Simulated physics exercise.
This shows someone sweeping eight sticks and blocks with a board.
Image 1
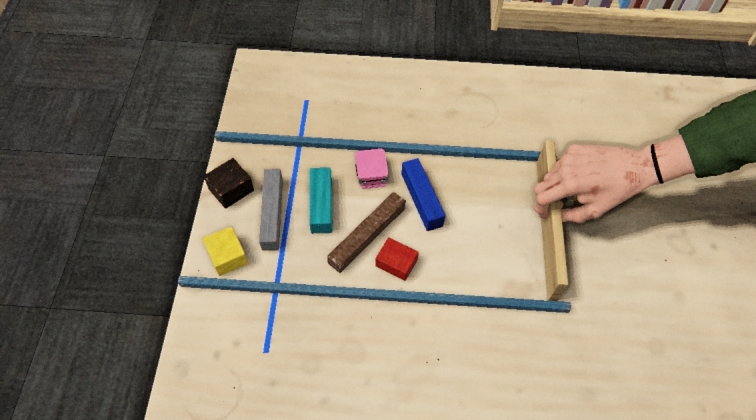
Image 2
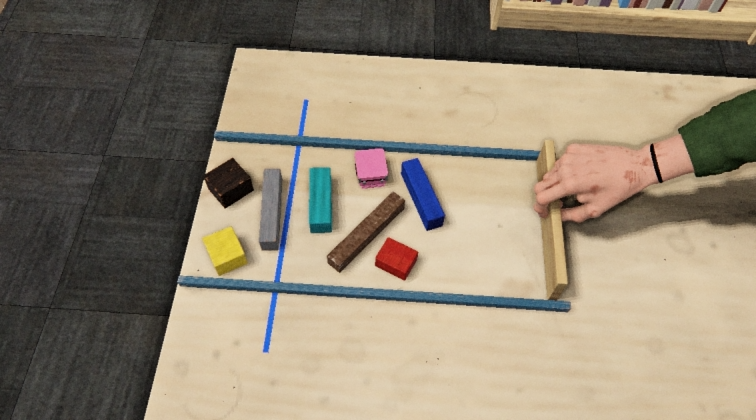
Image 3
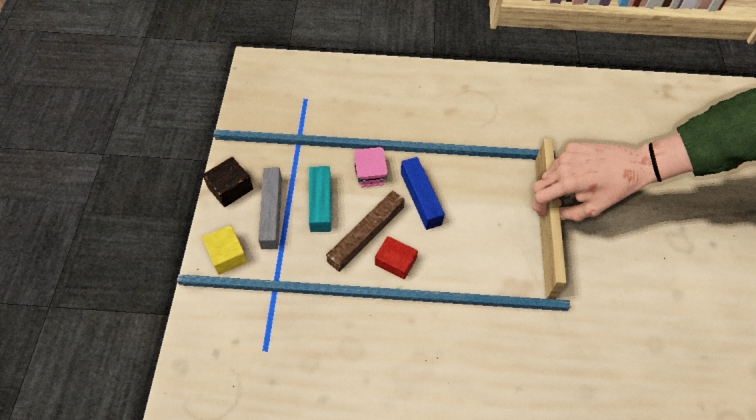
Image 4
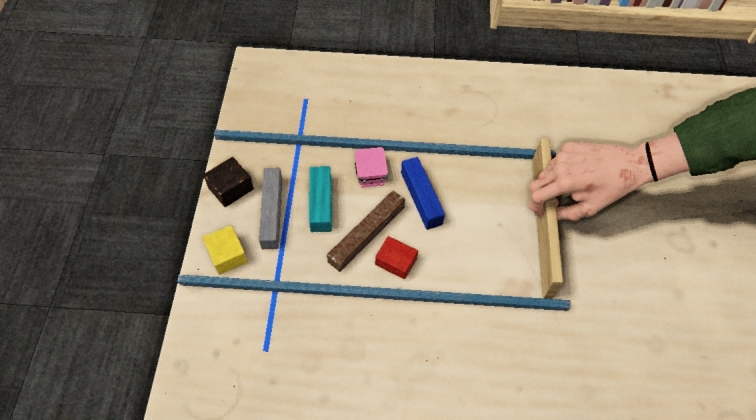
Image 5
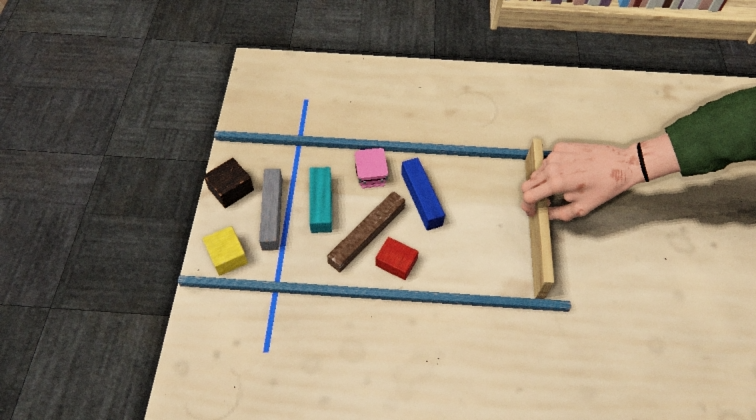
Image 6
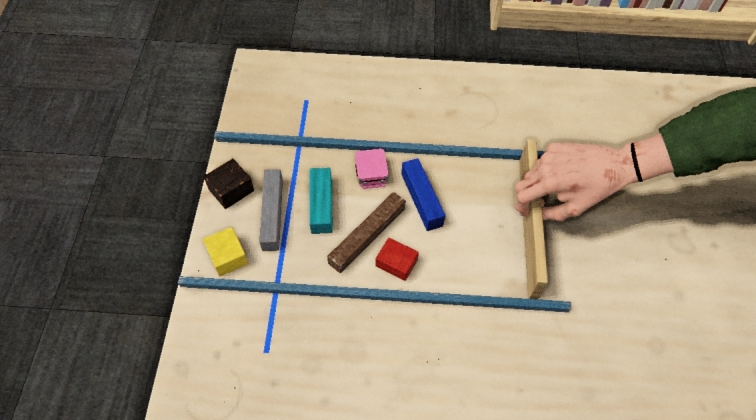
A hand in a green sleeve slides an upright wooden board slightly left between two blue-green rails on a pale tabletop, seen from above at an angle over grey carpet tiles. Black and yellow blocks and a grey bar lie left, near blue tape, with turquoise, brown and blue sticks and pink and red blocks further right. The pieces stay still, and the camera holds steady.
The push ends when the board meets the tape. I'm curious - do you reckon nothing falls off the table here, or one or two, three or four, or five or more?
Fallen: A single one or a pair.
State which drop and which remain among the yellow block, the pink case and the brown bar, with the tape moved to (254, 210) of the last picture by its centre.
The yellow block: It is gone. The pink case: It is still there. The brown bar: It is still there.
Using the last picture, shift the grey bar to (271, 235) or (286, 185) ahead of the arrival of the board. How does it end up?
Taken in order, it keeps its place and then keeps its place.
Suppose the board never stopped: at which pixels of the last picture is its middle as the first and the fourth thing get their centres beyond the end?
Earlier crossing: About (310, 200); later crossing: About (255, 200).
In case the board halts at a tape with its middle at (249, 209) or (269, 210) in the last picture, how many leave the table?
First try 4, second try 2.
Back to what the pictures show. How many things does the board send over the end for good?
That would be exactly 1.
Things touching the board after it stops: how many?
In total, 2.
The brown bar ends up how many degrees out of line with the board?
It is near 10° out of line.
A little later, none off yet; black block at rest near (229, 184); yellow block at rest near (226, 252); grey bar at rest near (271, 209).
Next, none off yet; black block shifted a little near (216, 183); yellow block moving near (219, 254); grey bar shifted a little near (245, 206).
When it is over, the number that fall off is one or two; down, black block.
